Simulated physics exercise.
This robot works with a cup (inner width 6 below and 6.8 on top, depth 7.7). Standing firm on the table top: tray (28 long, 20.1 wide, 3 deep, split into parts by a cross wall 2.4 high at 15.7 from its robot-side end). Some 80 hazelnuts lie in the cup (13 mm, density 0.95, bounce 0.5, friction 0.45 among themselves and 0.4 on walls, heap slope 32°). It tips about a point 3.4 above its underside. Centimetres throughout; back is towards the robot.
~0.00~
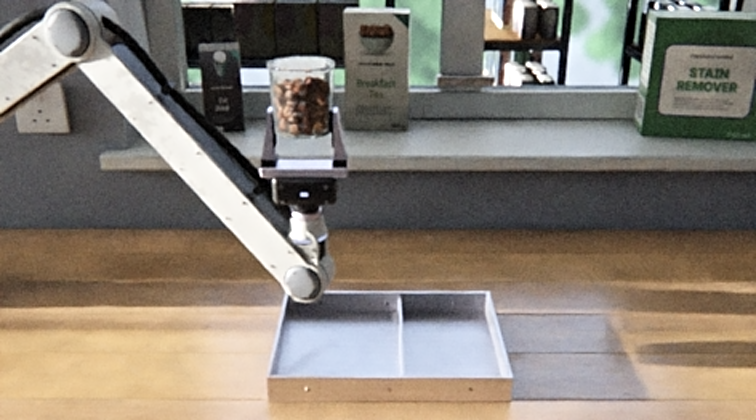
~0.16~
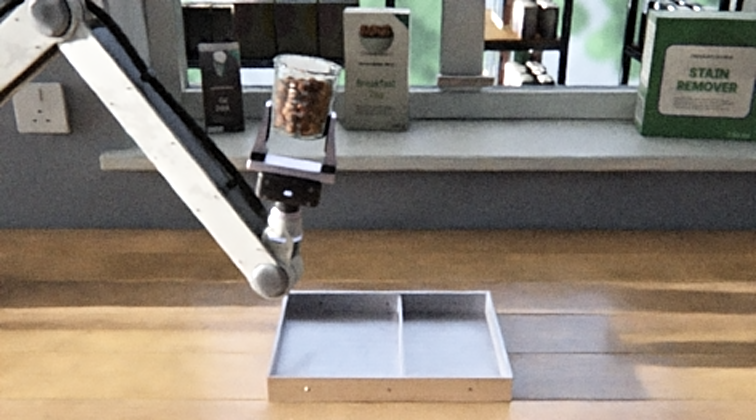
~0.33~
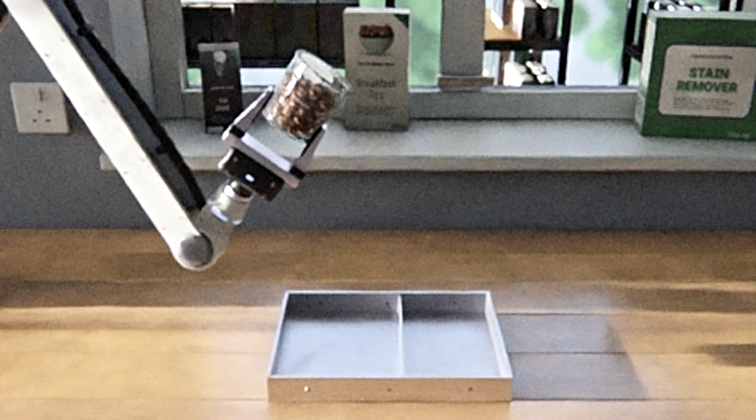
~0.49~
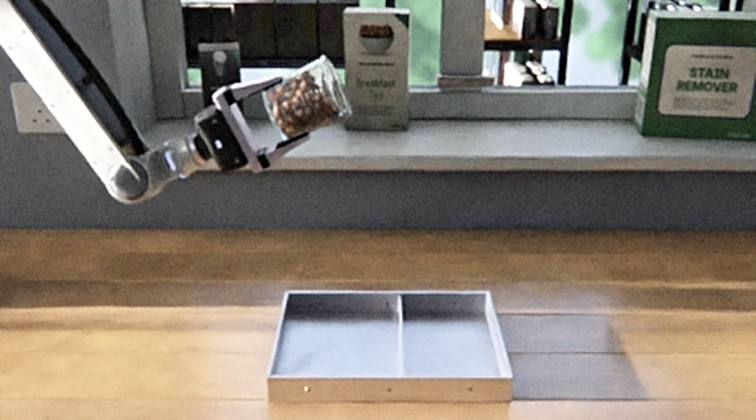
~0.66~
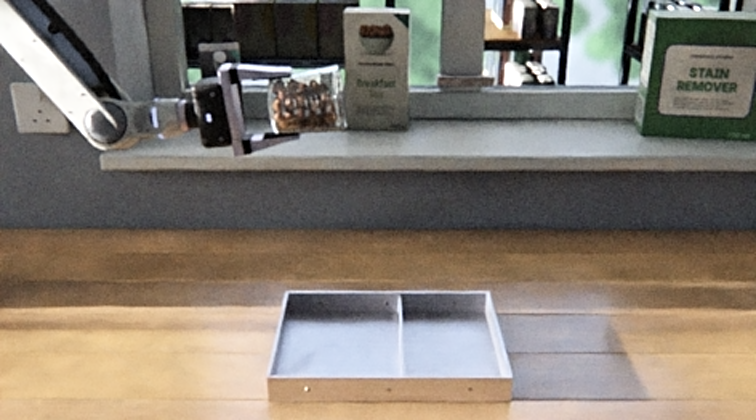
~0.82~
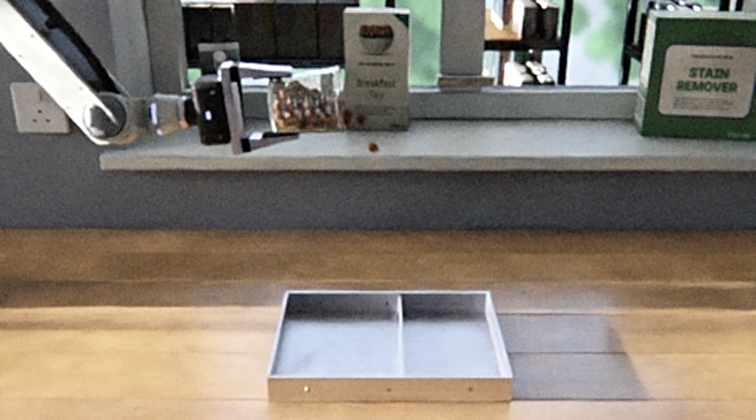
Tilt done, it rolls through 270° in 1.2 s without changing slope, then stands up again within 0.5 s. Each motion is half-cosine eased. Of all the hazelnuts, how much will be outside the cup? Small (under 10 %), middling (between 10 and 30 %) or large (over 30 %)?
A large share, over 30 %, ends outside the cup.
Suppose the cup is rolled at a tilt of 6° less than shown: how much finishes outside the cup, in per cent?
About 25 per cent.
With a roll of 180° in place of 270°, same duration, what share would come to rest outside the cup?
In that case some 40 per cent.
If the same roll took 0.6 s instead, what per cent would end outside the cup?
In that case some 45 per cent.
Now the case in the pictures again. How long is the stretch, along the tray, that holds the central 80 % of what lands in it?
Roughly 20 cm.
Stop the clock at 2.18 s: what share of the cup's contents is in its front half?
Roughly 40 per cent.
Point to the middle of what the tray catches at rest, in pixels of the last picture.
At about (390, 346).
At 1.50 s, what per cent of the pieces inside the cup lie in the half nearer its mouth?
Roughly 50 per cent.
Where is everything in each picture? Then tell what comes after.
The first picture shows cup middle at (302, 99), upright; upper third of the load around (304, 87), from x 280 to 325, top at y 80; 78 in the cup.
The second picture shows cup middle at (303, 99), tipped 10°; upper third of the load around (306, 87), from x 280 to 330, top at y 80.
The third picture shows cup middle at (305, 100), tipped 37°; upper third of the load around (303, 90), from x 275 to 330, top at y 75.
The fourth picture shows cup middle at (306, 101), tipped 66°; upper third of the load around (304, 90), from x 275 to 335, top at y 75.
The fifth picture shows cup middle at (306, 102), tipped 83°; upper third of the load around (300, 93), from x 280 to 335, top at y 85.
The sixth picture shows cup middle at (307, 102), tipped 85°; upper third of the load around (295, 95), from x 280 to 375, top at y 85; 77 in the cup, 1 in flight or on a rim.
By 1.50 s, tipped 85°, highest piece 35 above the table; 56 in the cup, 8 in the robot-side part, 4 in the far-side part, 10 in flight or on a rim.
By 2.18 s, tipped 65°, highest piece 34 above the table; 40 in the cup, 21 in the robot-side part, 15 in the far-side part, 1 on the table or floor, 1 in flight or on a rim.
By 2.72 s, upright, highest piece 36 above the table; 40 in the cup, 22 in the robot-side part, 15 in the far-side part, 1 on the table or floor.
By 3.42 s, upright, highest piece 36 above the table; 40 in the cup, 22 in the robot-side part, 15 in the far-side part, 1 on the table or floor.
Final count, 40 in the cup, 22 in the robot-side part, 15 in the far-side part, 1 on the table or floor. That is 49 % outside the cup.
